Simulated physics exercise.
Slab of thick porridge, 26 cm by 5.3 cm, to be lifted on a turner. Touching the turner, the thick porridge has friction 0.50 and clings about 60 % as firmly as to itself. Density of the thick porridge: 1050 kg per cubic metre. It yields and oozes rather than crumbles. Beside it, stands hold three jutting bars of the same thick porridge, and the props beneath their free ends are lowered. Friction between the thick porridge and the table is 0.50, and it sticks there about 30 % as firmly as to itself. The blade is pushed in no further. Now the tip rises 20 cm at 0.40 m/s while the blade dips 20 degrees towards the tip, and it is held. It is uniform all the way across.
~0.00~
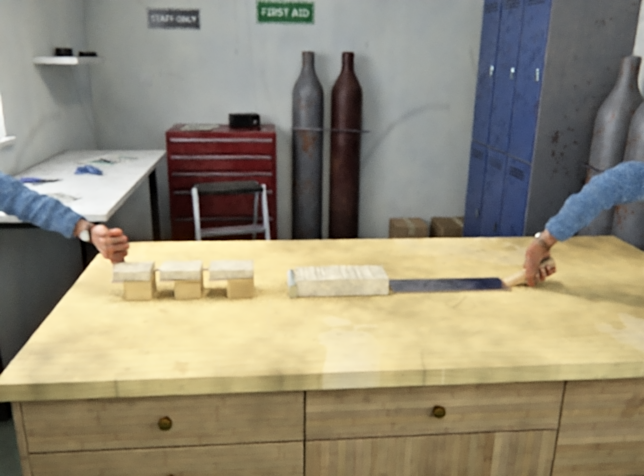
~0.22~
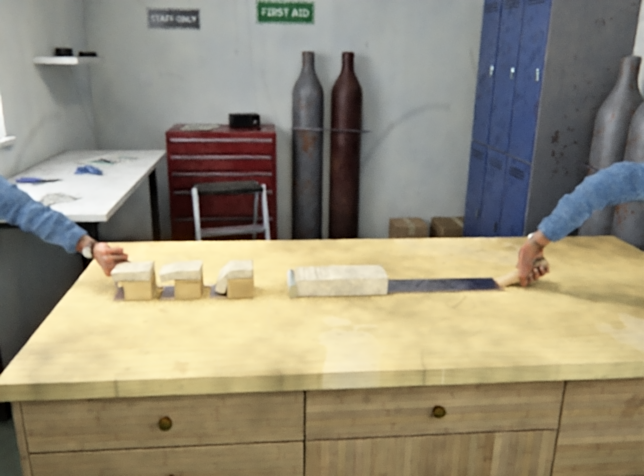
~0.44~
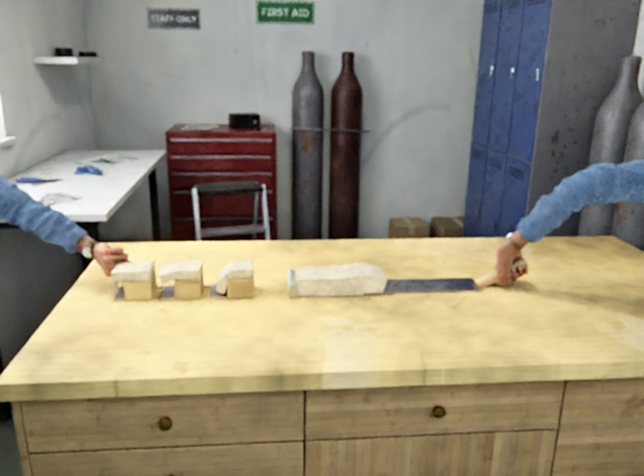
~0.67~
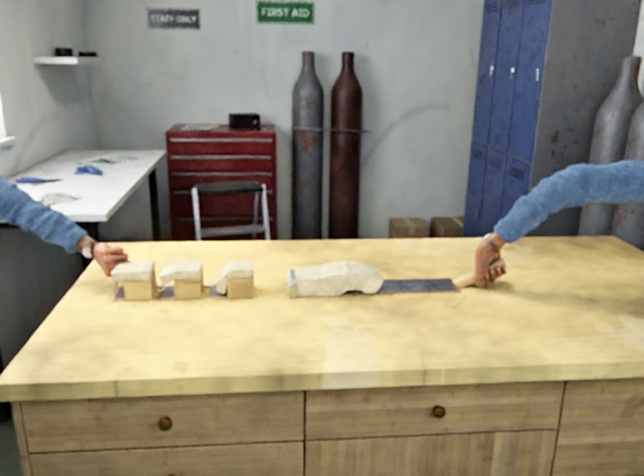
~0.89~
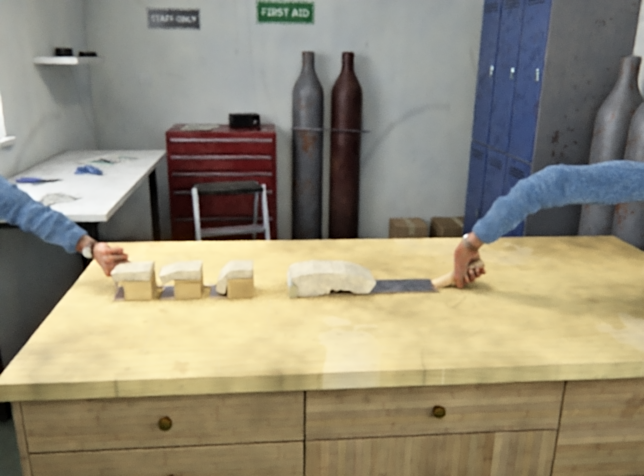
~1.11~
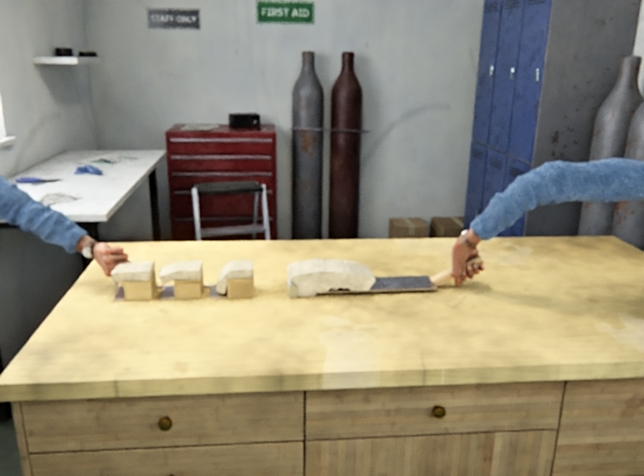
In a workshop with lockers and gas cylinders, three pale bars jut from small stands on a wooden table, and the right-hand one droops most as a left hand hovers nearby. From the right, another hand pushes a flat blade leftward into a pale slab, which bunches into a rounded mound, then tilts the blade slightly.
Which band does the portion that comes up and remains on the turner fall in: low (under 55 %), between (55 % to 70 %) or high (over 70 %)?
Between.
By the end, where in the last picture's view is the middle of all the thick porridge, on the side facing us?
The spot is somewhere around (332, 238).
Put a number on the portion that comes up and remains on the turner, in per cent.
I'd put it near 65 %.
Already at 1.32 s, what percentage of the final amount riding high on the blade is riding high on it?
Some 40 in a hundred.
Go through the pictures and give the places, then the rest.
The first frame shows handle end of the blade at (512, 291), not yet moved; highest point of the thick porridge at (341, 279); the tips have sunk 0, 0, 0 (left to right).
The second frame shows handle end of the blade at (505, 291), moved 2.2 cm; highest point of the thick porridge at (384, 278); the tips have sunk 3 mm, 1.0 cm, 4.8 cm (left to right).
The third frame shows handle end of the blade at (483, 291), moved 8.8 cm; highest point of the thick porridge at (361, 276); the tips have sunk 3 mm, 1.2 cm, 4.9 cm (left to right).
The fourth frame shows handle end of the blade at (461, 292), moved 15 cm; highest point of the thick porridge at (351, 273); the tips have sunk 4 mm, 1.3 cm, 4.9 cm (left to right).
The fifth frame shows handle end of the blade at (439, 292), moved 22 cm; highest point of the thick porridge at (326, 273); the tips have sunk 4 mm, 1.3 cm, 4.9 cm (left to right).
The sixth frame shows handle end of the blade at (437, 289), moved 23 cm; highest point of the thick porridge at (325, 271); the tips have sunk 4 mm, 1.3 cm, 4.9 cm (left to right).
By 1.32 s, the tip is 8.7 cm up.
By 1.57 s, the tip is 19 cm up.
By 1.82 s, the tip is 20 cm up and 64 % is riding high on the blade.
By 2.07 s, the tip is 20 cm up and 64 % is riding high on the blade.
By 2.20 s, at the end, the tip is 20 cm up and 64 % is riding high on the blade.
